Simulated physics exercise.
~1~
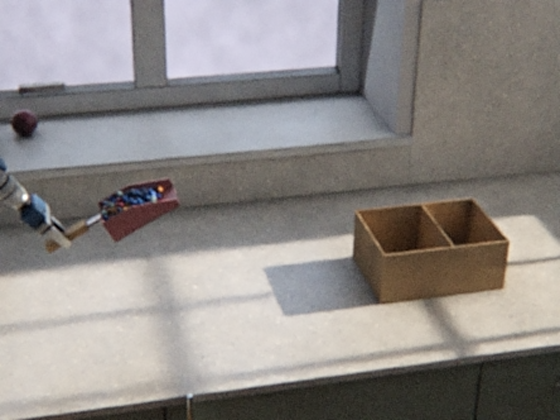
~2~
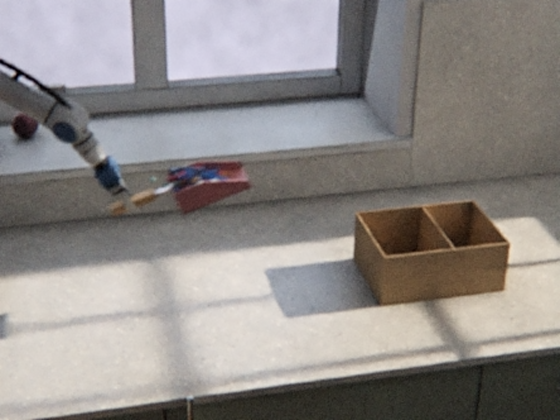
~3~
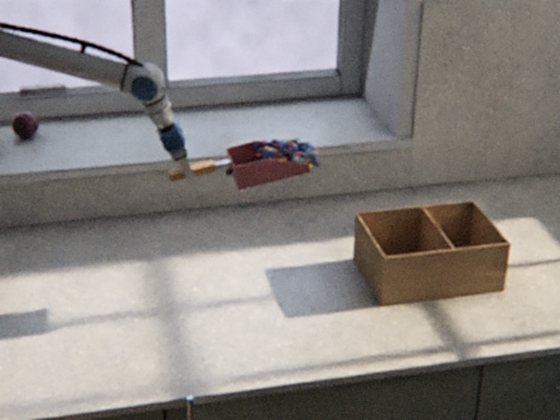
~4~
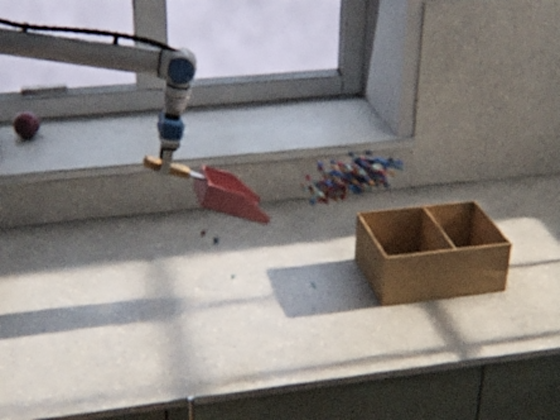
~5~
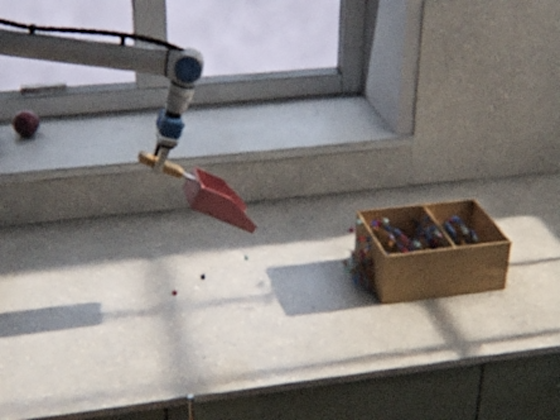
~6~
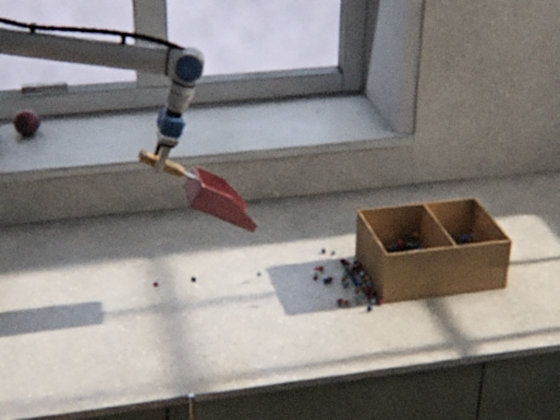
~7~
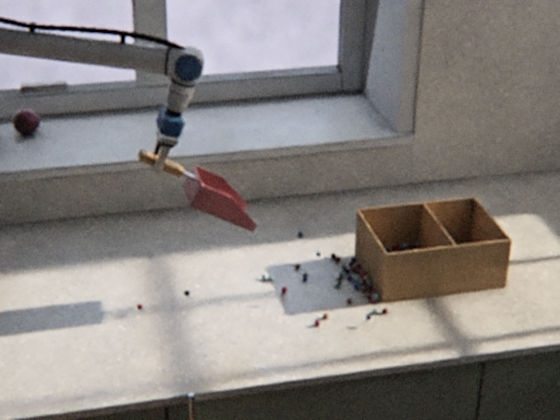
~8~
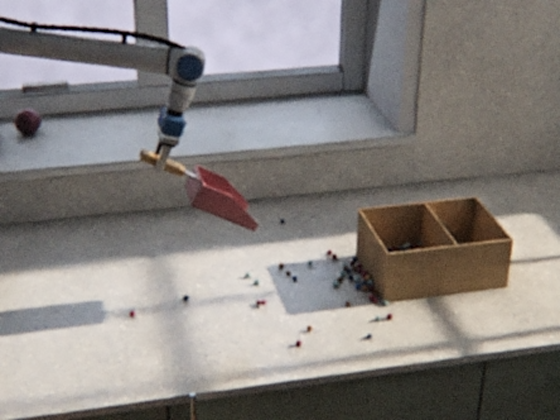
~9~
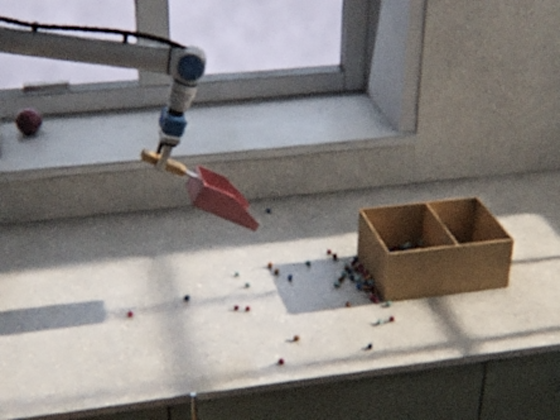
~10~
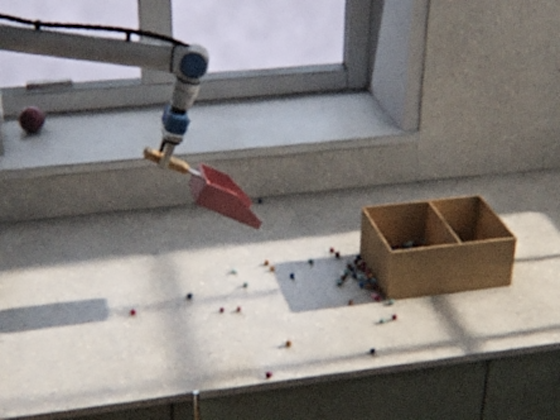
A robotic arm carries a red scoop heaped with small, colourful round sweets to the right above a sunlit counter by a window. It lifts the scoop, then swings back a little to the left and tips it forward, flinging the sweets towards an open wooden box with two compartments. Many drop into the box, mostly the nearer left compartment, while others strike its left side and pile up beside it. Several scatter and roll across the counter. The arm holds the emptied scoop still, tilted downward, as the last strays spread out and slow.
